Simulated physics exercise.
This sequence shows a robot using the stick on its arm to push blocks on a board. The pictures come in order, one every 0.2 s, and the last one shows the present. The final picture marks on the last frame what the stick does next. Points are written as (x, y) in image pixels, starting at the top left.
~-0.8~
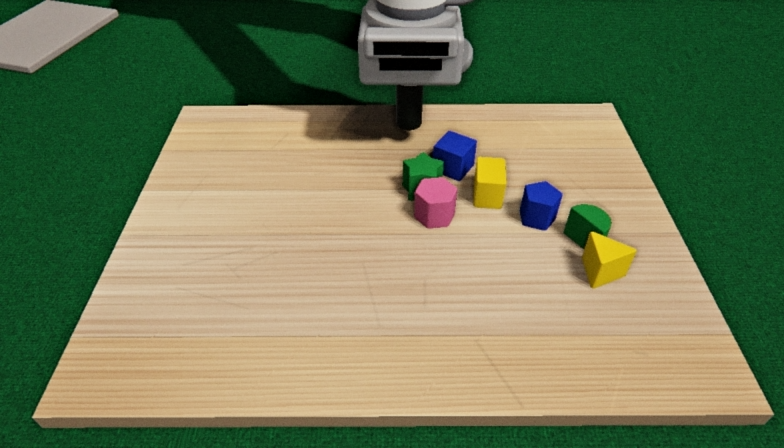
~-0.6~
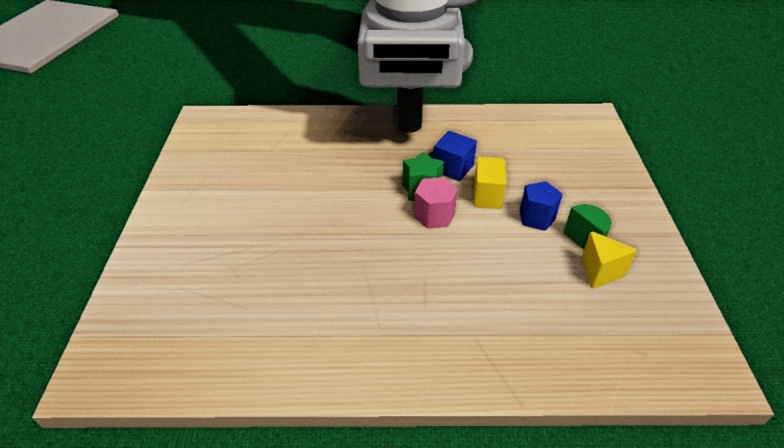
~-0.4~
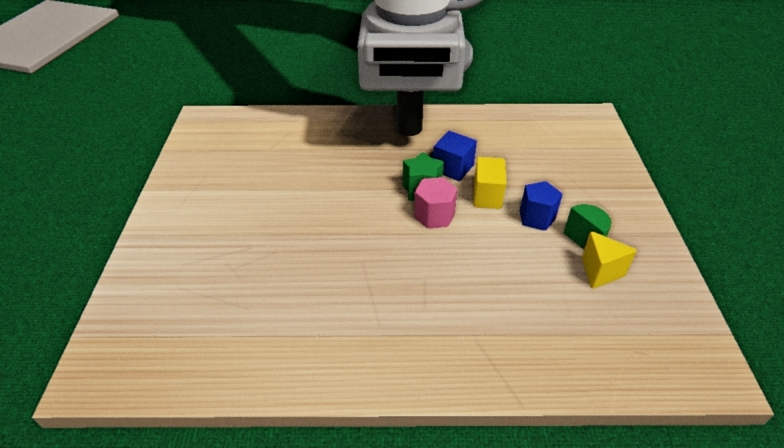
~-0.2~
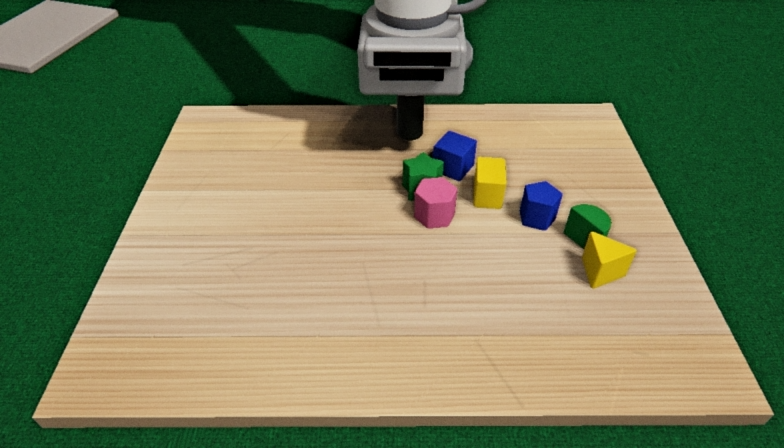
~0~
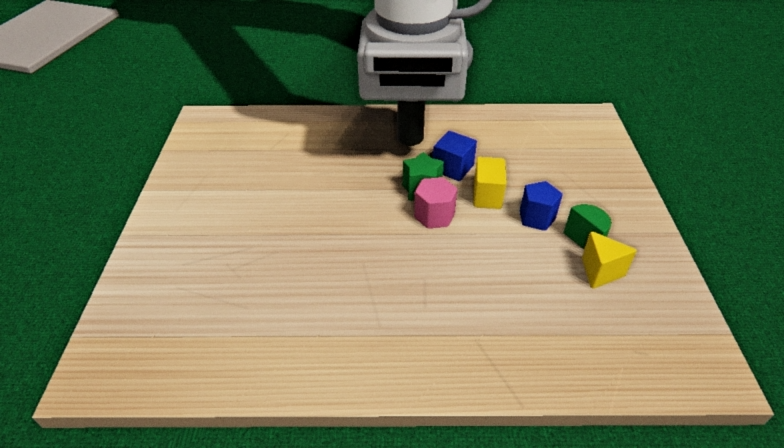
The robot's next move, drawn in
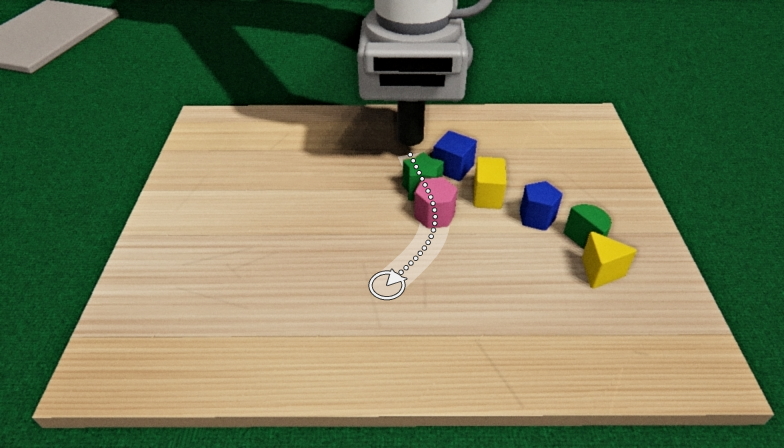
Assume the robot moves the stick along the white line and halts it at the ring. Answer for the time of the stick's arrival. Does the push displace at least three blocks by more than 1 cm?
I'd say no.
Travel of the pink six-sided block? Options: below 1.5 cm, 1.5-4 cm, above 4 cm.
The answer will be the long band, over 4 cm.
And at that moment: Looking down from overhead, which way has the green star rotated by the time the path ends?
Viewed from above: Anti-clockwise.
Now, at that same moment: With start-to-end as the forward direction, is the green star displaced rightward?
The answer is no.
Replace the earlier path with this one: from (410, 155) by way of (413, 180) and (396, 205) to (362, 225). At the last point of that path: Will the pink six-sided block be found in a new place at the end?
The answer is yes.
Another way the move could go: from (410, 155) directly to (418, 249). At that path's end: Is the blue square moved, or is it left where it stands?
It stays.
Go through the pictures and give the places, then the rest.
Stick's lower end (409, 124); green star (423, 164); pink six-sided block (436, 189); blue square (455, 142), in the first frame.
Stick (409, 126); blocks still, in the second frame.
Stick (410, 129); blocks still, in the third frame.
Stick (410, 133); blocks still, in the fourth frame.
Stick (411, 139); green star (423, 164); pink six-sided block (436, 189); blue square (455, 142), in the fifth frame.
Drawn move, from (410, 155) via (429, 193) and (429, 240), ending at (387, 285).
On the path given first. One third of the way, stick (430, 177); green star (435, 191); pink six-sided block (444, 219), turned 15° clockwise.
Two thirds of the way, stick (430, 224); green star (454, 233); pink six-sided block (454, 263), turned 45° clockwise.
At the end, stick (387, 269); green star (452, 239), turned 35° anticlockwise; pink six-sided block (462, 274), turned 55° clockwise; blue square still.
